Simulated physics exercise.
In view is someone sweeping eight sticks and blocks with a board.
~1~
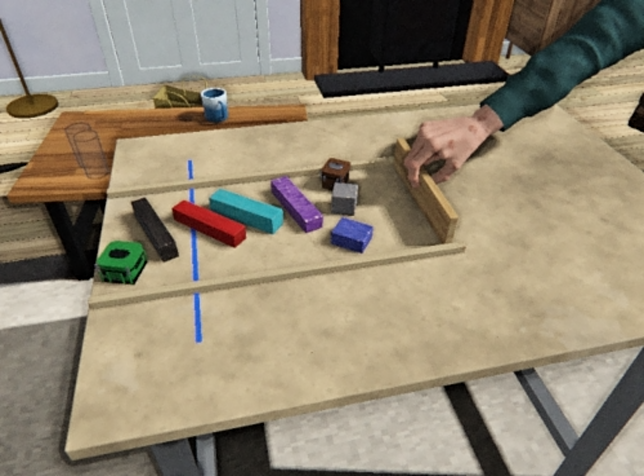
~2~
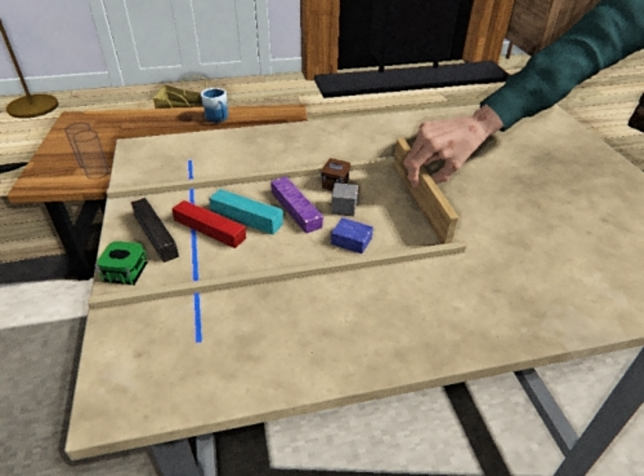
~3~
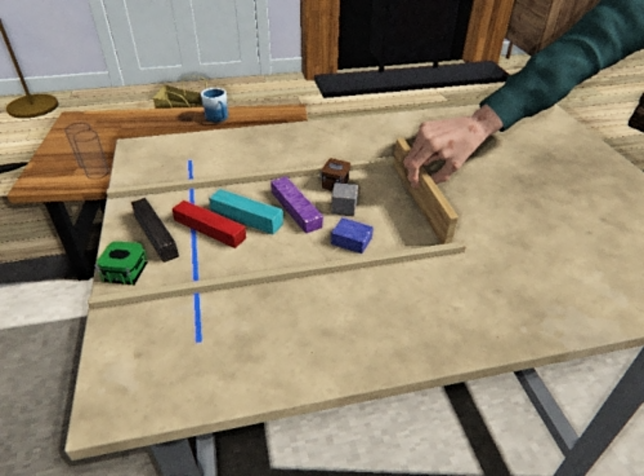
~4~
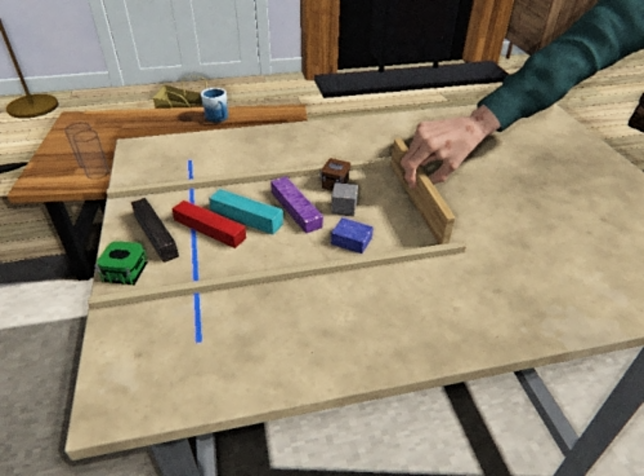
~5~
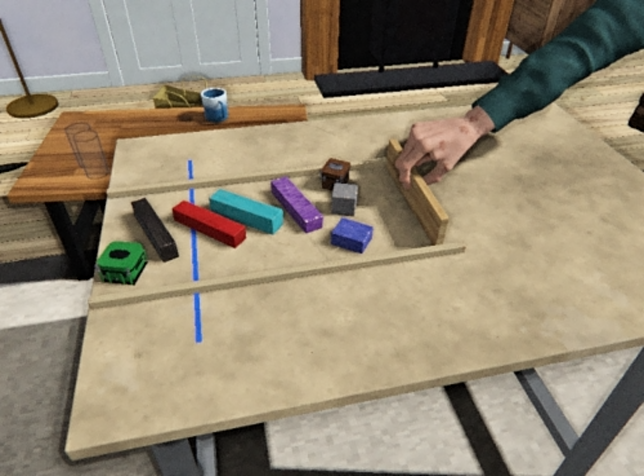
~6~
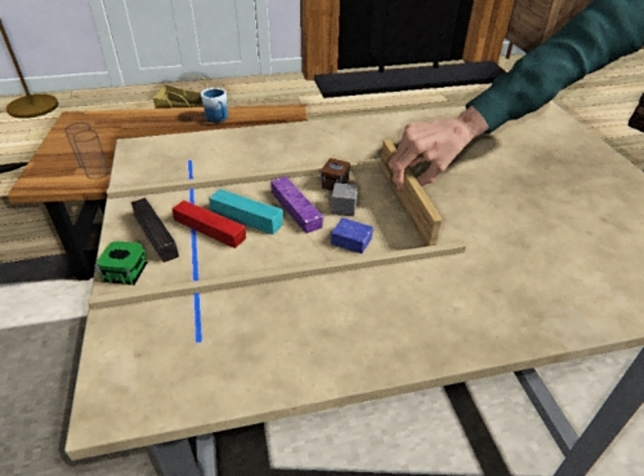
A hand sliding a wooden board slightly left across a tabletop, while the colourful sticks and blocks ahead of it stay still.
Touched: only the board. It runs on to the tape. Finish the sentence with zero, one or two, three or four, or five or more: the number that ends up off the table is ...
The number that ends up off the table is one or two.
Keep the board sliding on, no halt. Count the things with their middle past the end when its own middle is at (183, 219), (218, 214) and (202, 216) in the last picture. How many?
2; 0; 1.
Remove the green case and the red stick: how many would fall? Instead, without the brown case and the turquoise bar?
0 in the first case and 0 in the second.
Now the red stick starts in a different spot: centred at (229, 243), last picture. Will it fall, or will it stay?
Lab note: Started there, it remains on top.
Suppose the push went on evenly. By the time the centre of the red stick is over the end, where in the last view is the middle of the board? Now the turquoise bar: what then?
The middle is at (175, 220) when it's the red stick, and at (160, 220) when it's the turquoise bar.
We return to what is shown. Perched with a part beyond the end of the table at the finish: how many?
That'd be 0.
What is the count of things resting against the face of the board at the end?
The count is 3.
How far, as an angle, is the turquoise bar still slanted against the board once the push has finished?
About 0 degrees.
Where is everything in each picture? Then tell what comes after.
In the first picture, green case (123, 263); black bar (154, 228); red stick (209, 223); board (422, 188); tape (194, 233).
In the second picture, black bar (154, 228); board (422, 188).
In the third picture, red stick (209, 224); turquoise bar (246, 211).
In the fourth picture, green case (123, 263); purple bar (296, 204).
In the fifth picture, black bar (154, 228); brown case (336, 175).
In the sixth picture, green case (123, 263); black bar (154, 228); red stick (209, 224); board (407, 190); tape (194, 233).
A little later, none off yet; green case at rest near (123, 263); black bar at rest near (154, 228); red stick at rest near (209, 224).
When it is over, the number that fall off is one or two; down, black bar and green case.
